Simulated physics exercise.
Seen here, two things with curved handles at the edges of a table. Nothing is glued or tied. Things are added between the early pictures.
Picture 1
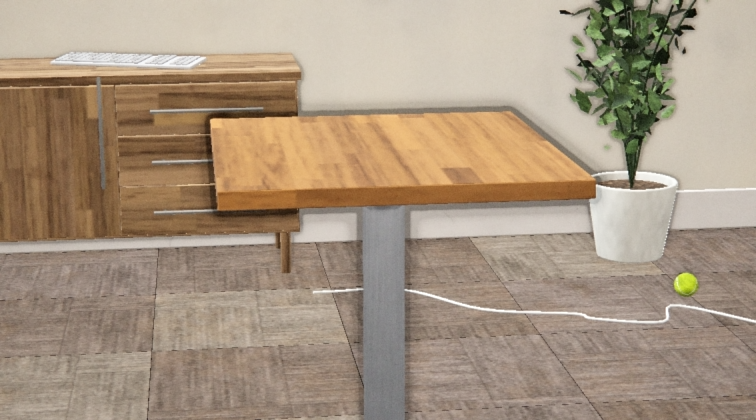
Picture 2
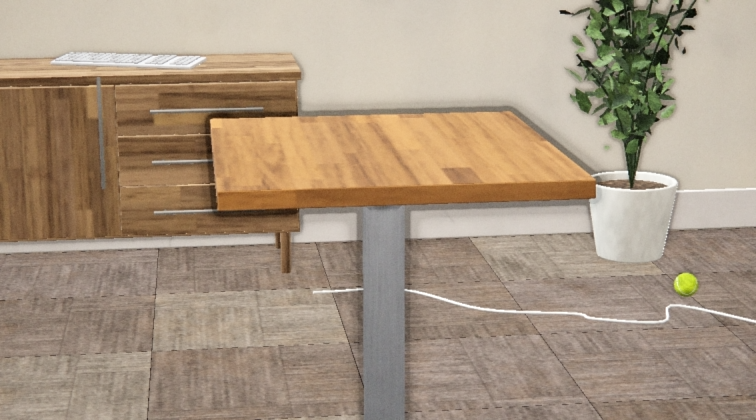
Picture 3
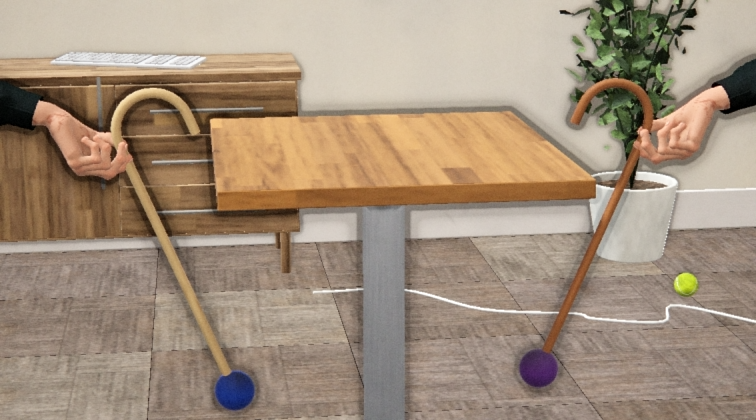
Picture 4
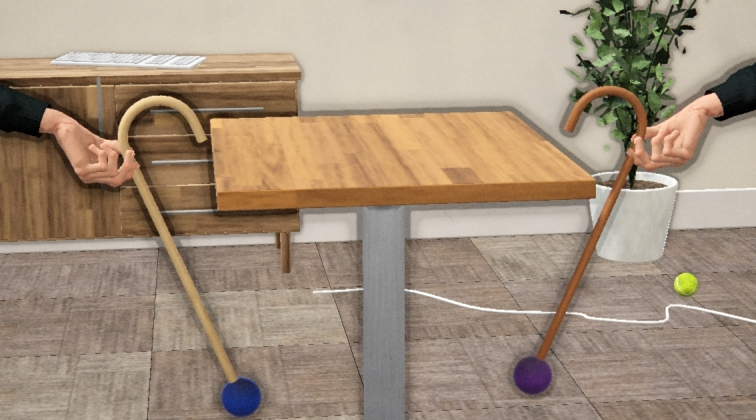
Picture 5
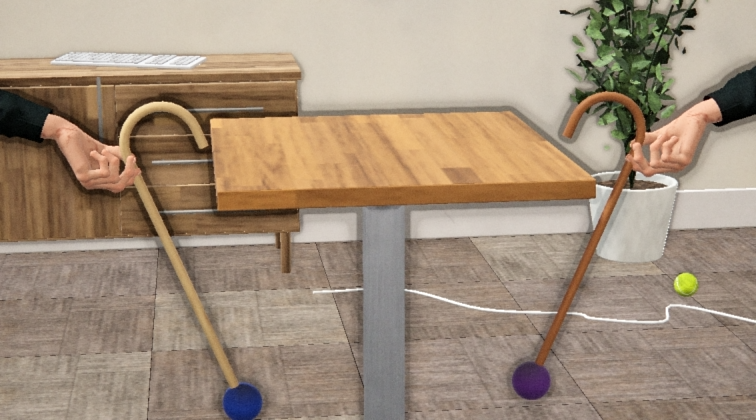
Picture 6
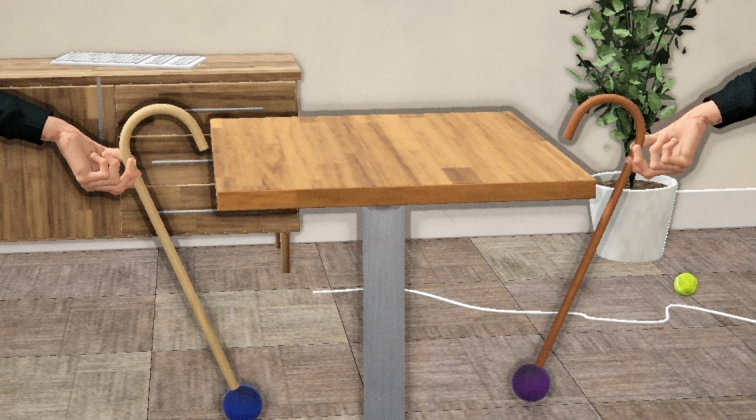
Beside a wooden table, two hands appearing at left and right, lowering curved-handled canes with blue and purple ball ends slightly.
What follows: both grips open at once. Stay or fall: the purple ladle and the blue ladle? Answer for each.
Outcome: The purple ladle slips off; the blue ladle slips off.
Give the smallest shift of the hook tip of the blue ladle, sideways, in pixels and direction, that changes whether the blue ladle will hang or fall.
Roughly 8 pixels right.
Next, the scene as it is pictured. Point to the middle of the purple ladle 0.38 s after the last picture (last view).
At about (587, 407).
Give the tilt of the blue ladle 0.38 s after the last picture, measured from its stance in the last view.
About 10°.
Then, 0.38 s later than the last frame, purple ladle dropping near (587, 407); blue ladle dropping.
When it is over, the purple ladle drops past the edge; the blue ladle drops past the edge.
